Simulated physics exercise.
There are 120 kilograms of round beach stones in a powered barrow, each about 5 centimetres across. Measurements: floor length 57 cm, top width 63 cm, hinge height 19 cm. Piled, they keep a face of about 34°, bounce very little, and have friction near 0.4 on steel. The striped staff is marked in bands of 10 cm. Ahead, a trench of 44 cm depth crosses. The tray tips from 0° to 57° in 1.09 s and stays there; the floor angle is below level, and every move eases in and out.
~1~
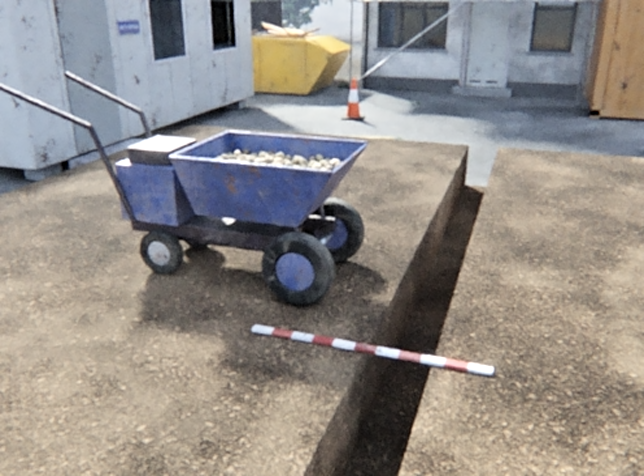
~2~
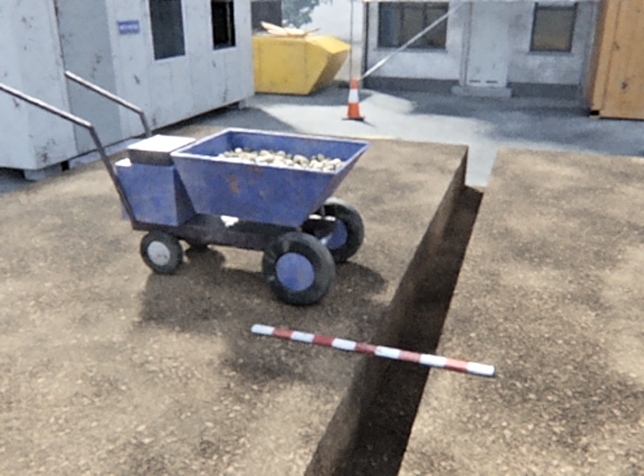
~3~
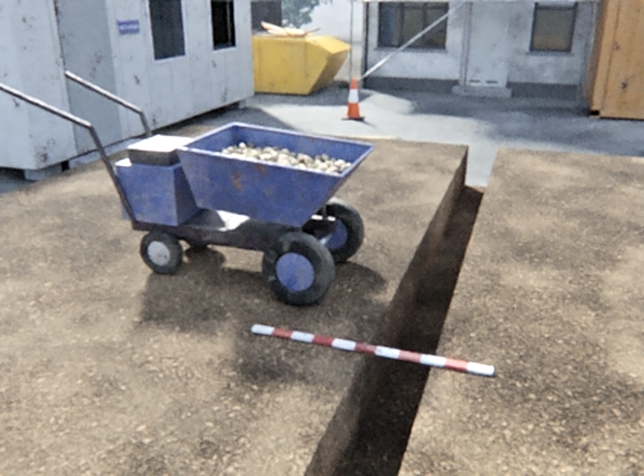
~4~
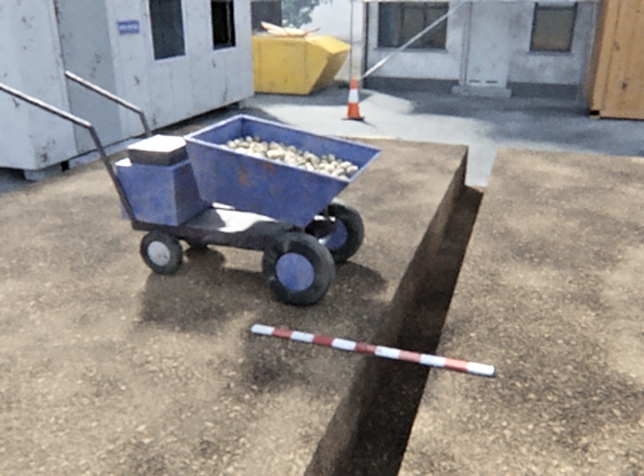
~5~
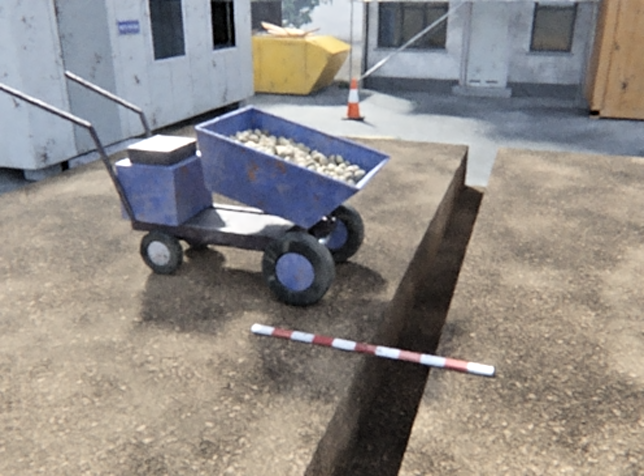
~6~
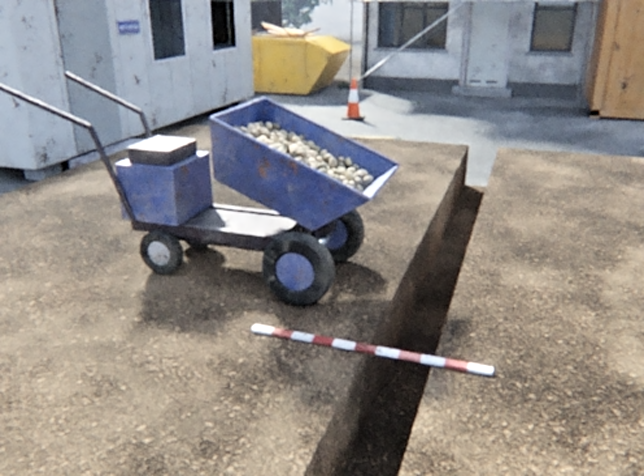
The clip shows a blue wheeled cart loaded with pale stones beside a narrow trench, a red-and-white pole lying across it; the tray starts level, then its rear rises and it tilts forward to the right while the wheels stay still.
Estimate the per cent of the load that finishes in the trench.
Roughly 34 percent.
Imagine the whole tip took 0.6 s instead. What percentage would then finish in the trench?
Roughly 25 per cent would.
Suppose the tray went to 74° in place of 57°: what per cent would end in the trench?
Roughly 55 percent.
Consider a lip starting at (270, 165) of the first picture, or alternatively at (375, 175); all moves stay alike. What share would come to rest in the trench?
The first start gives about 40 per cent, the second about 5.
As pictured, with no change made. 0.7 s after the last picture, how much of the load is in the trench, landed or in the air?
I'd say near 10 per cent at that time.
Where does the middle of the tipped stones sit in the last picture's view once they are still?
Their middle ends up near (439, 357).
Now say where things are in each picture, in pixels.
The tray is at 0°, its lip at (332, 173); the top of the load is at (293, 164), in the first picture.
Lip at (334, 174), floor tilted 1°, highest stones at (274, 162), in the second picture.
Lip at (340, 177), floor tilted 4°, highest stones at (250, 155), in the third picture.
Lip at (349, 182), floor tilted 9°, highest stones at (243, 146), in the fourth picture.
Lip at (359, 190), floor tilted 15°, highest stones at (249, 137), in the fifth picture.
Lip at (370, 199), floor tilted 22°, highest stones at (259, 130), in the sixth picture.
Then, 0.4 s after the last picture the floor is at 48°, 100 % in the tray; the foremost stones are at (389, 224).
Then, 0.7 s after the last picture the floor is at 57°, 91 % in the tray, 8 % in the trench, 1 % past the trench; the foremost stones are at (454, 275).
Then, 1.1 s after the last picture the floor is at 57°, 66 % in the tray, 15 % in the trench, 19 % past the trench; the foremost stones are at (538, 312).
Then, 3.0 s after the last picture the floor is at 57°, 44 % in the tray, 34 % in the trench, 22 % past the trench; the foremost stones are at (620, 318).
